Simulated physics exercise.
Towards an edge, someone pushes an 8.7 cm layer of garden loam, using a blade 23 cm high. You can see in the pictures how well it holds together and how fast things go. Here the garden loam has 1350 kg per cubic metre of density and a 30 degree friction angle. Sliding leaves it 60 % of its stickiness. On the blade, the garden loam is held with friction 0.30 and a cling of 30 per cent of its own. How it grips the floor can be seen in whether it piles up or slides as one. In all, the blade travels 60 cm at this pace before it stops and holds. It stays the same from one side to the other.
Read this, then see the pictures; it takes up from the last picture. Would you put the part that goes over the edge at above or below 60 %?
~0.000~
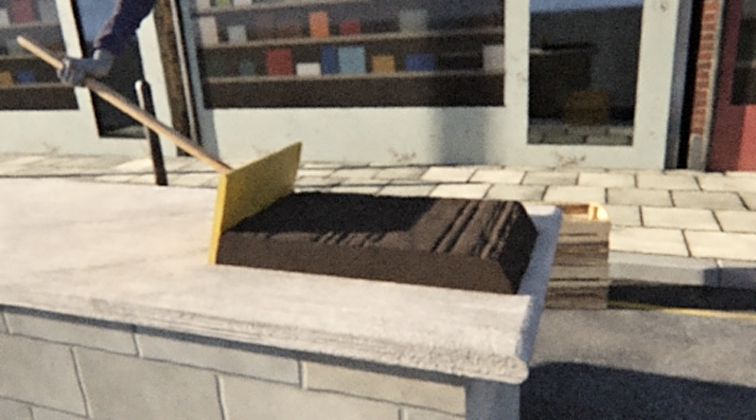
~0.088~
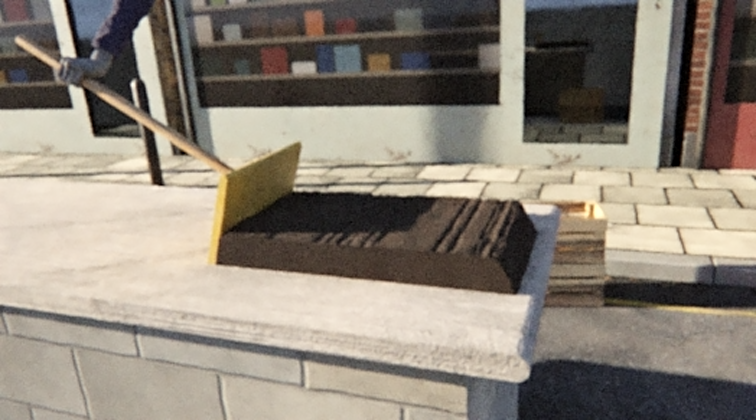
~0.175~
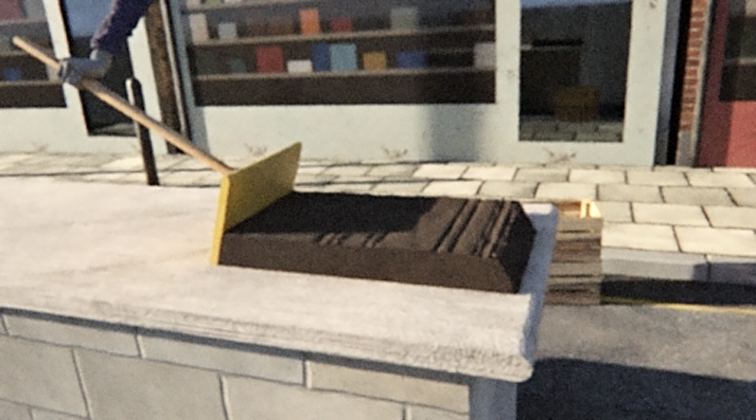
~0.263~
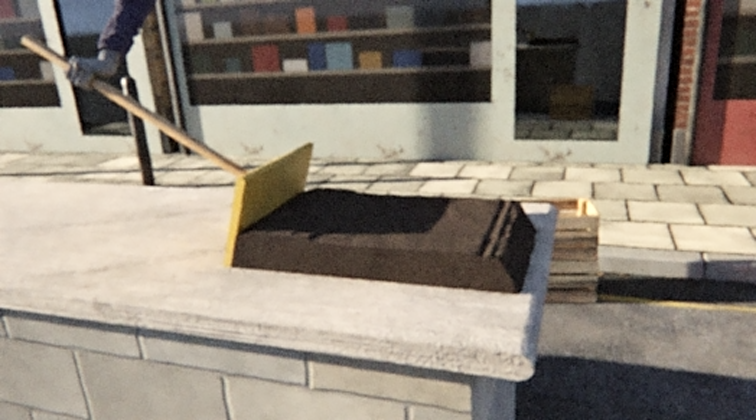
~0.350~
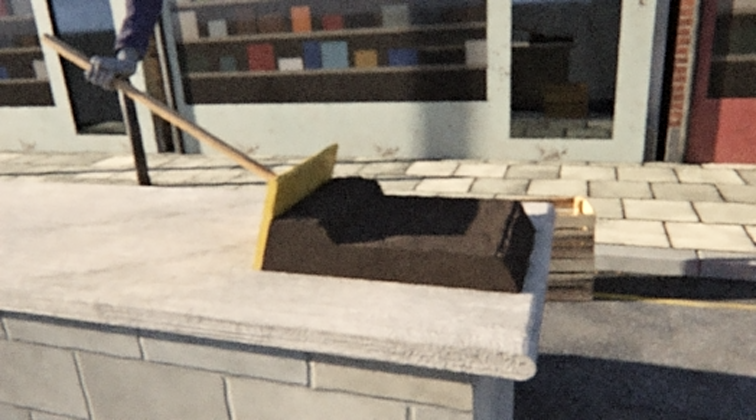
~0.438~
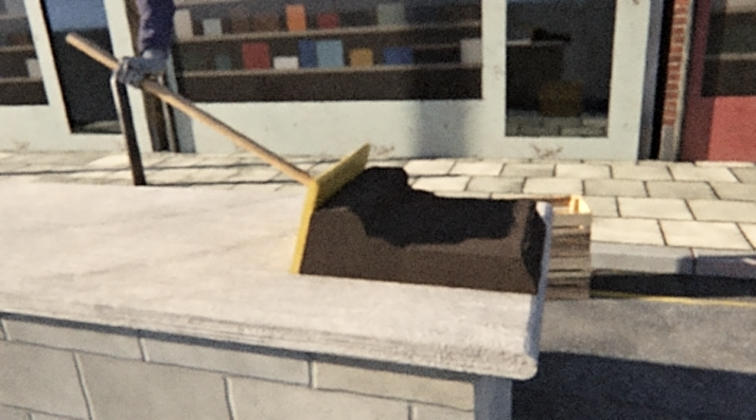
My call: Below.
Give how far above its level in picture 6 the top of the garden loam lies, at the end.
By my estimate, near 0 cm.
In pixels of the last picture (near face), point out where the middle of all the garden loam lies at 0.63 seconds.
Centre: Approx. (492, 272) px, near face.
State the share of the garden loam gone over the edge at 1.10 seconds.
Roughly 45 per cent.
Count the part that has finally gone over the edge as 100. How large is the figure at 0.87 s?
The figure is some 70 %.
After 0.63 s, 0 % has gone over the edge.
After 0.87 s, 32 % has gone over the edge.
After 1.10 s, 44 % has gone over the edge.
After 1.33 s, 44 % has gone over the edge.
After 1.45 s, 44 % has gone over the edge.
